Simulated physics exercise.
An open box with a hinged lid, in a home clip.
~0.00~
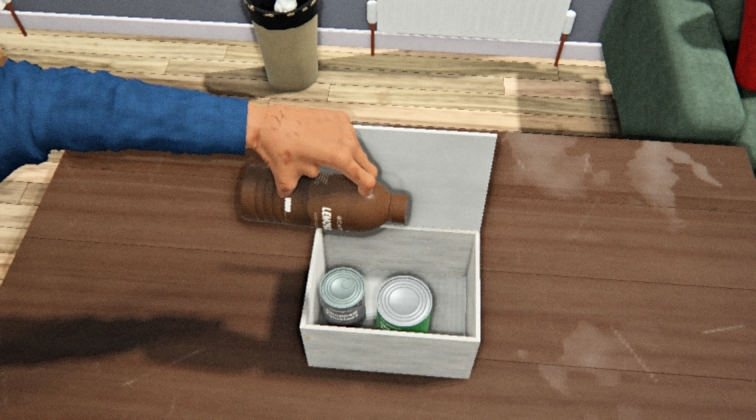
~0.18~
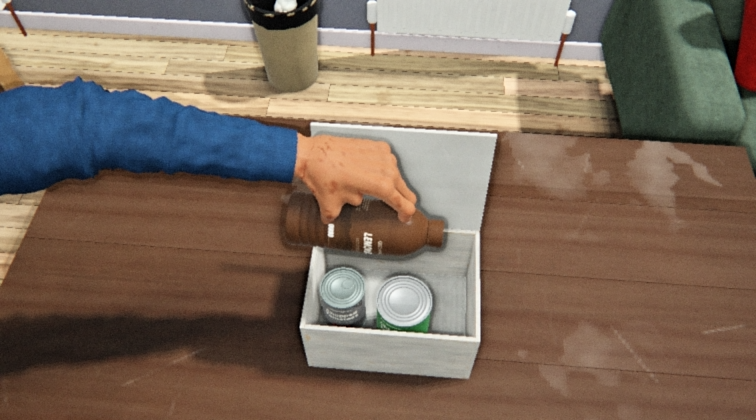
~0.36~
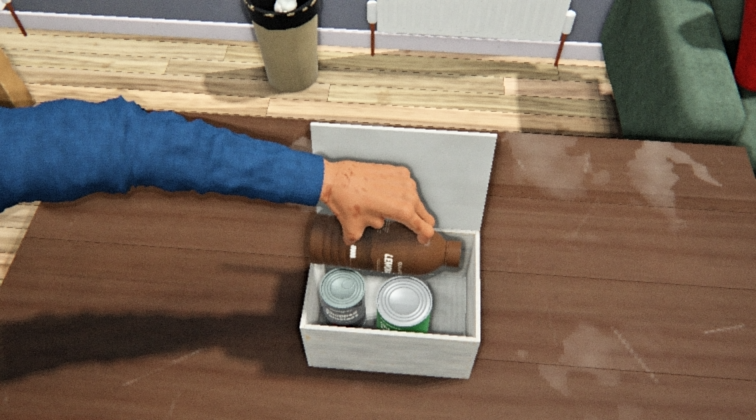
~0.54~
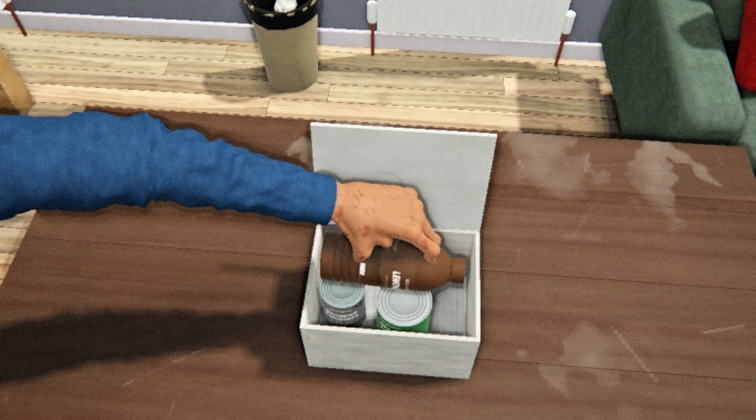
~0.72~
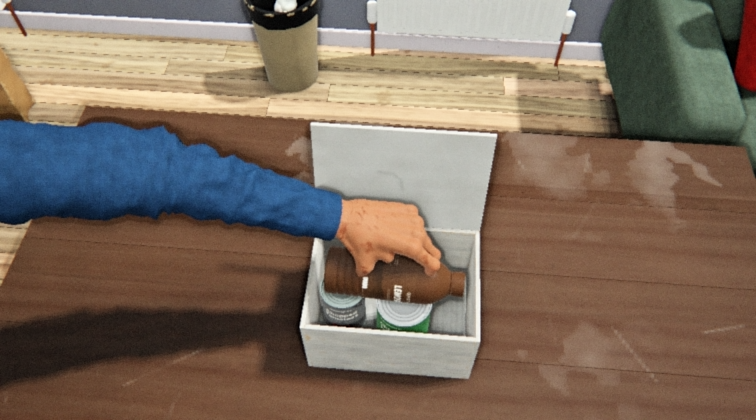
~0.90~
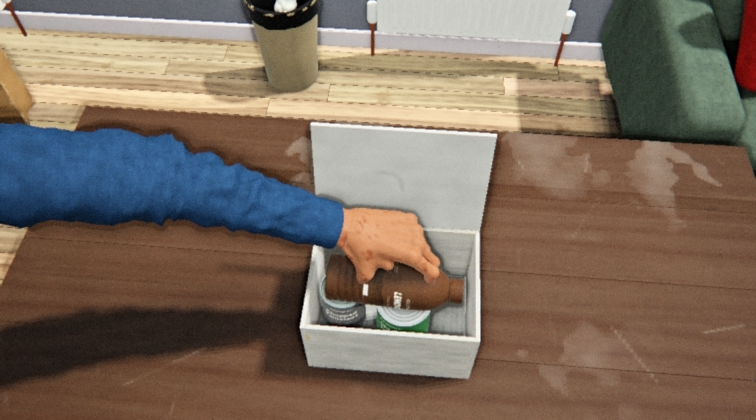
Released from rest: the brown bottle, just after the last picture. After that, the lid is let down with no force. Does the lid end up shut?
No.
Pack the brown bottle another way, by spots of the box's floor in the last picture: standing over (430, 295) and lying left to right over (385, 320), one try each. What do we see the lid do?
Well, first it won't go down, and then it fits down fine.
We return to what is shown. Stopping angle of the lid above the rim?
Close to 25 degrees.
Around 2.20 s, lid 78° above the rim.
Around 2.60 s, lid 49° above the rim.
Finally (3.2 s), lid 26° above the rim; all 3 still in place. Final places as the last picture's camera would see them, brown bottle near (395, 283).
